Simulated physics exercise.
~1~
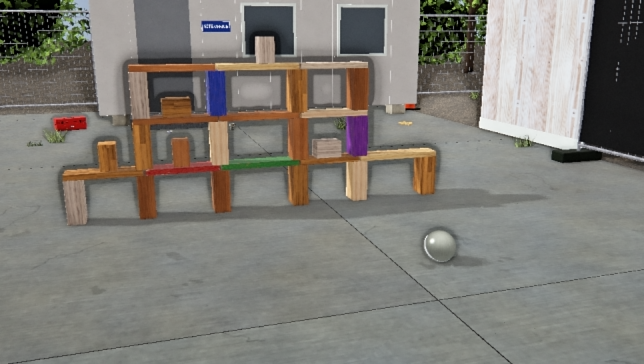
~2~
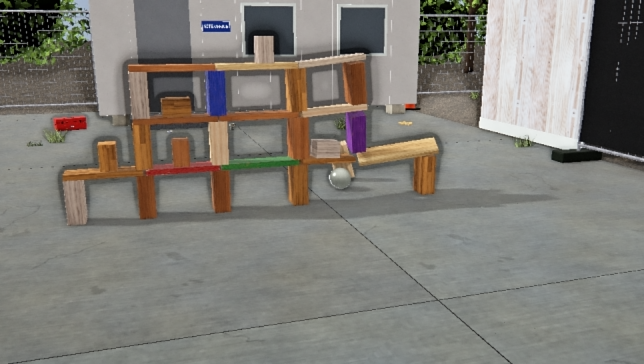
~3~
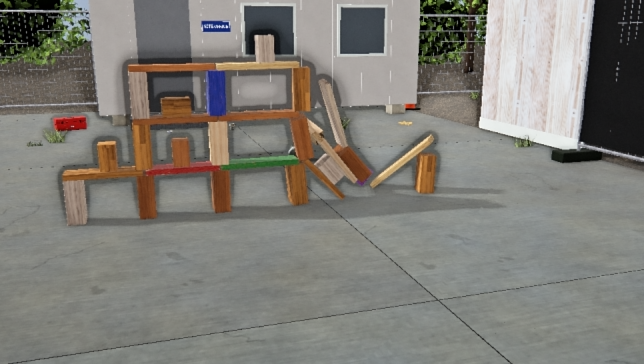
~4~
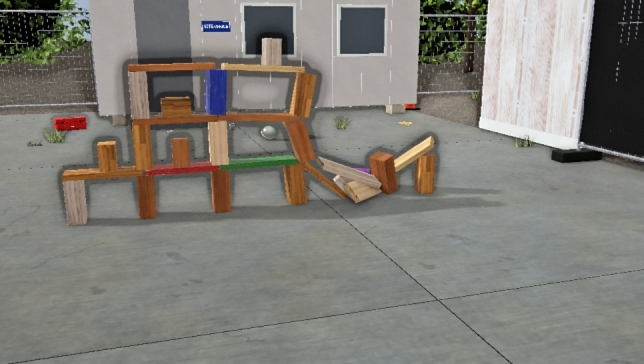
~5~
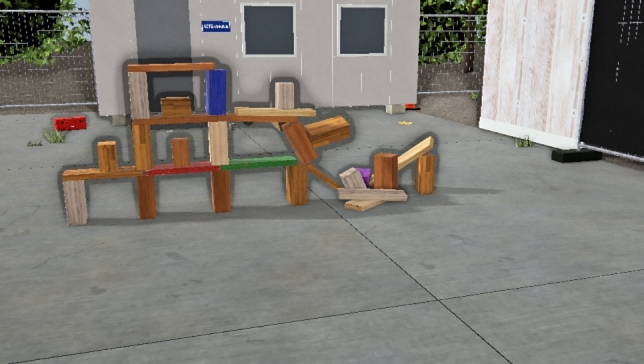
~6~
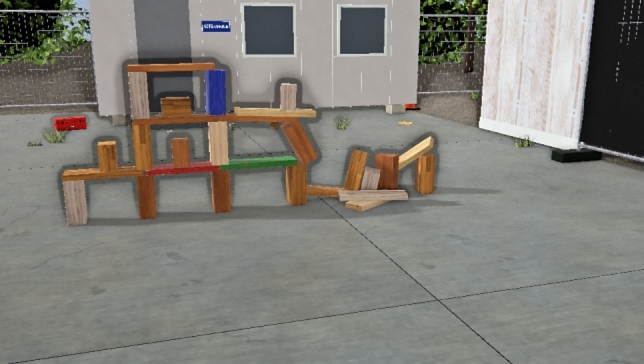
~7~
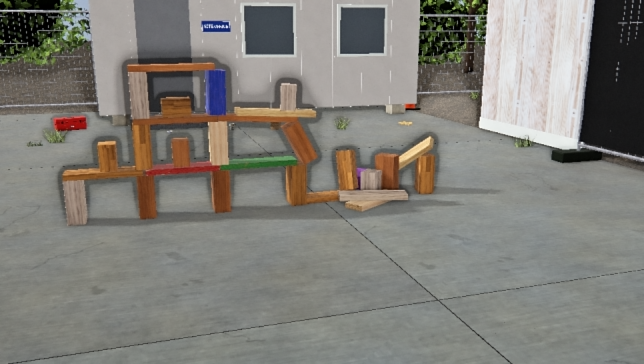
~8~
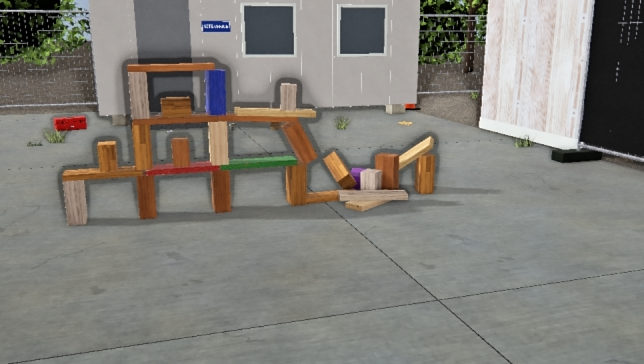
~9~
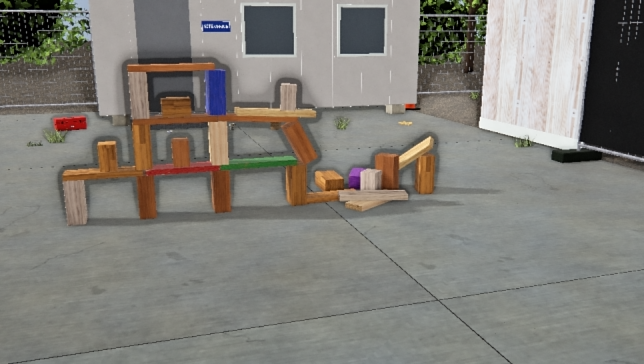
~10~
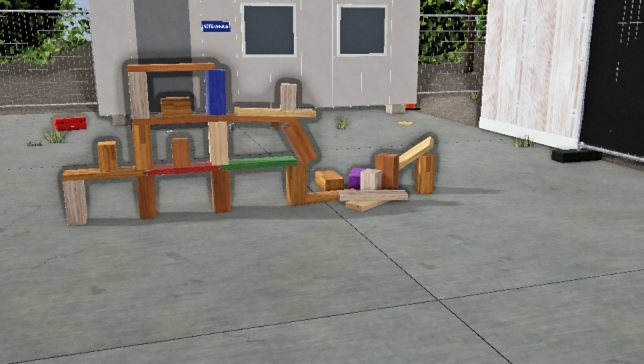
A steel ball rolls into the block structure, collapsing its right side while the left stands.
